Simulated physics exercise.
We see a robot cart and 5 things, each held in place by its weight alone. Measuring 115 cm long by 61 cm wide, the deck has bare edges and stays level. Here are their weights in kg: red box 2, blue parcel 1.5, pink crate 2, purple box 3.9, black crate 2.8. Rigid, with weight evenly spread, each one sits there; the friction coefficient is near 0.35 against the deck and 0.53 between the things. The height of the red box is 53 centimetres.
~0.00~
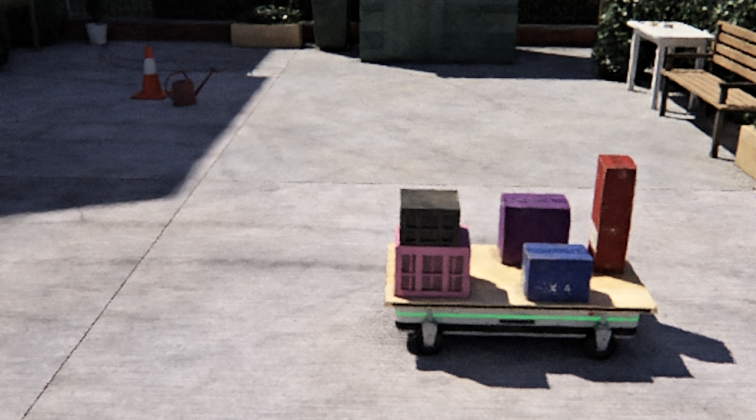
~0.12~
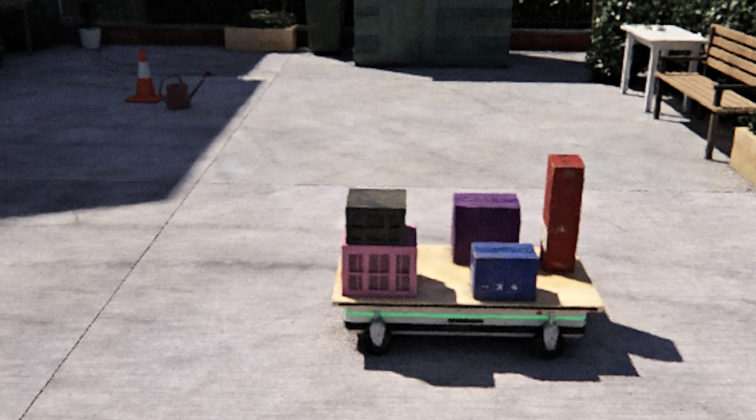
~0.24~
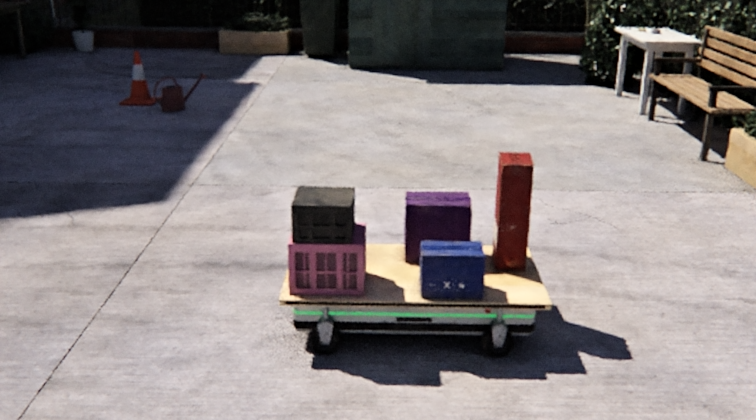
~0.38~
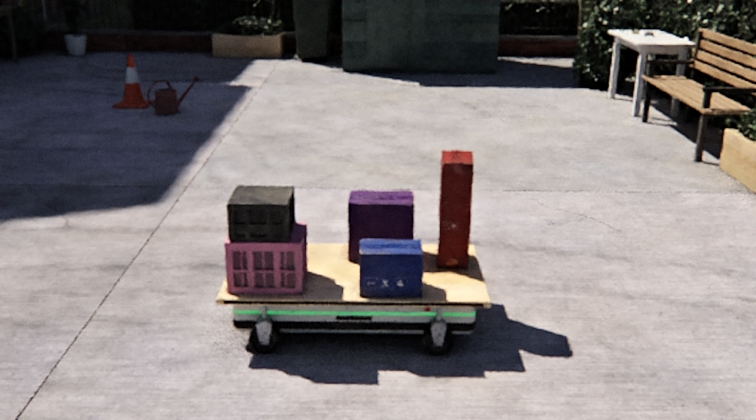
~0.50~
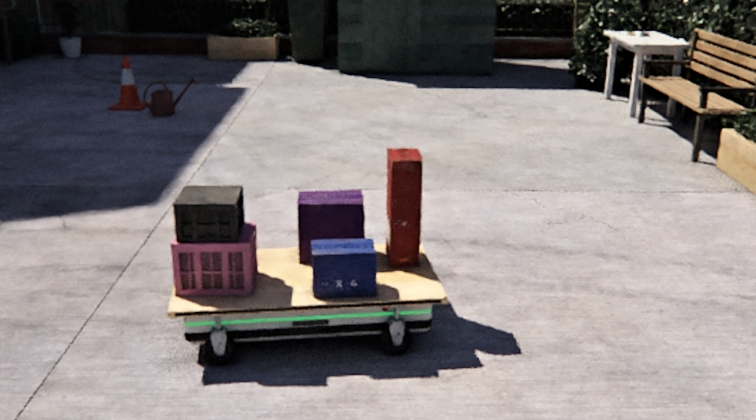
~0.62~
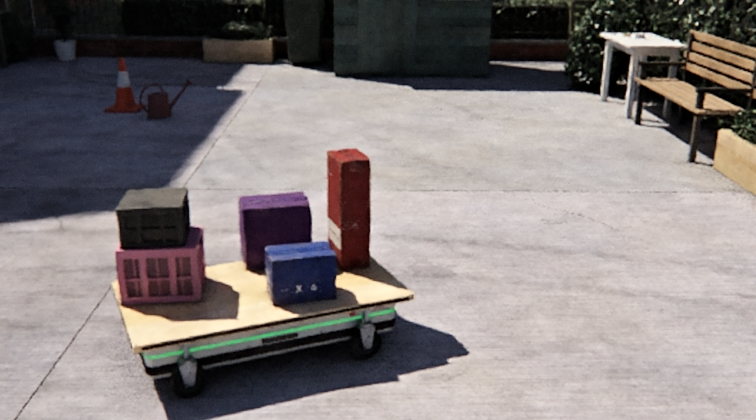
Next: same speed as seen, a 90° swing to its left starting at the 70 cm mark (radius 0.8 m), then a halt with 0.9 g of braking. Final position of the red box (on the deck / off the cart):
Off the cart.
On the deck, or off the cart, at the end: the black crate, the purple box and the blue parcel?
The black crate finishes off the cart; the purple box finishes off the cart; the blue parcel ends on the deck.
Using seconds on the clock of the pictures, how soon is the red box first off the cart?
Around 1.0 s on the clock.
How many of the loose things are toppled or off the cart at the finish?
In total, 4.
After 0.82 s, cart 156 cm along, turned 51°; pink crate, purple box and black crate now off the cart; red box slid 9 cm near (256, 220); blue parcel slid 18 cm.
After 1.02 s, cart 194 cm along, turned 78°; red box leaning 4° near (161, 243); blue parcel slid 30 cm.
After 1.32 s, cart 243 cm along, turned 90°; red box now off the cart; blue parcel slid 39 cm.
At rest (2.1 s), off the cart, red box, pink crate, purple box and black crate; not toppled but over 10 cm from the start, blue parcel. In the last view, red box near (51, 387).
